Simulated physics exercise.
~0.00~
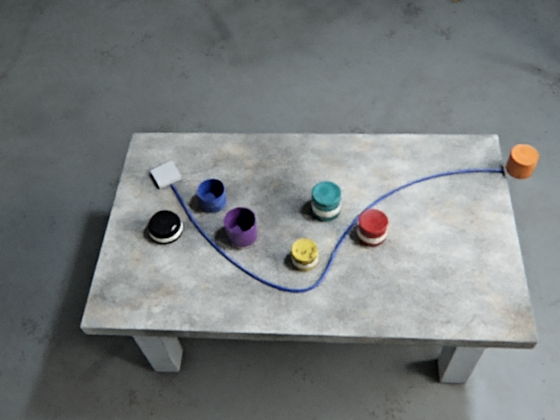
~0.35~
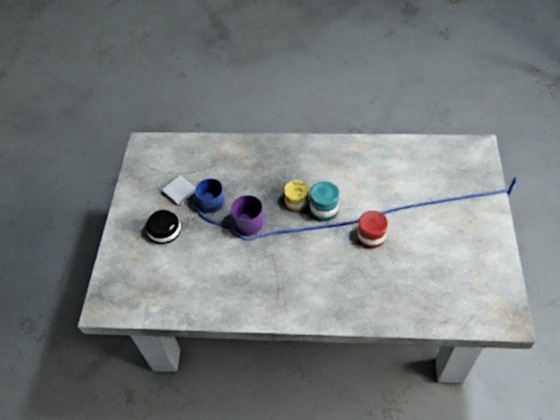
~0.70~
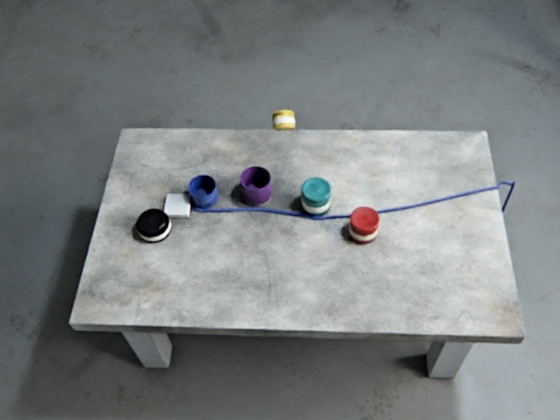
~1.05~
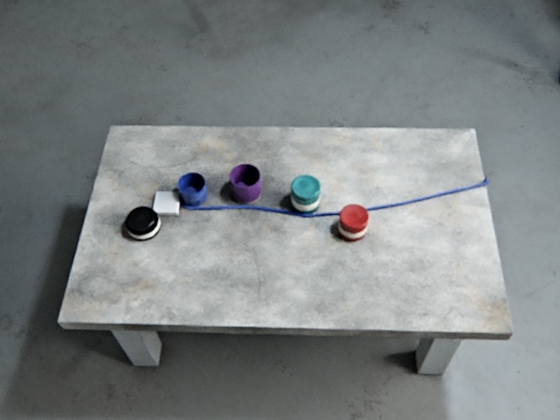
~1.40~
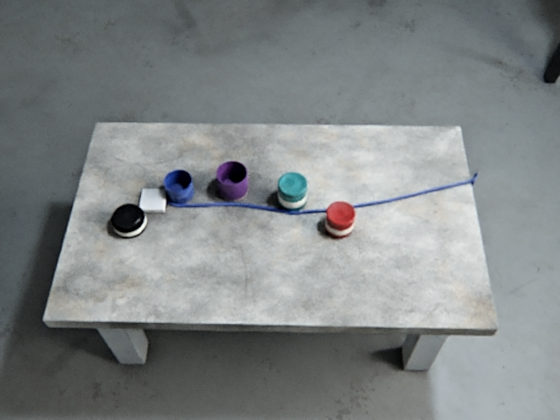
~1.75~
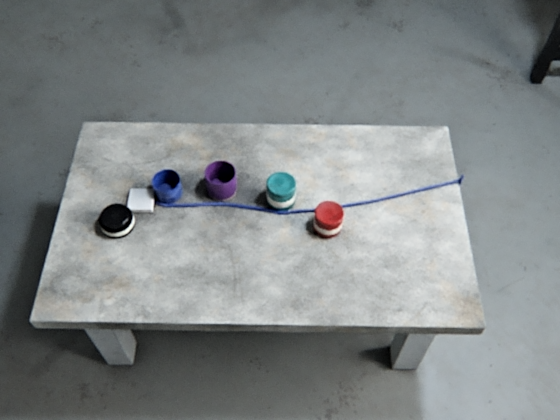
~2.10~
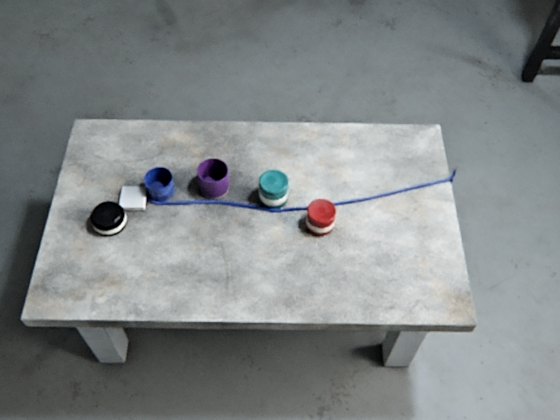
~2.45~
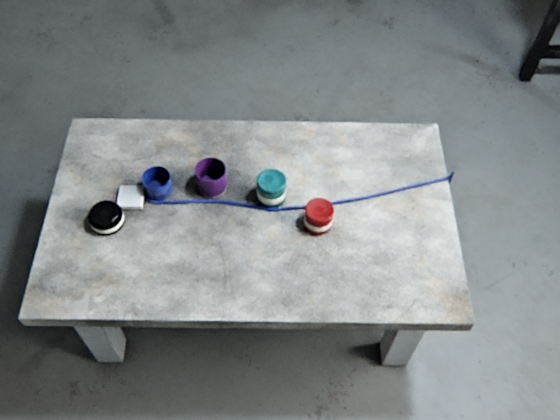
A blue cable attached to a small white block pulls straight across a gray table, dragging the block and sweeping a yellow tin off the far edge, while an orange cylinder disappears from the right corner and a purple cup shifts slightly; the remaining containers end up standing still.
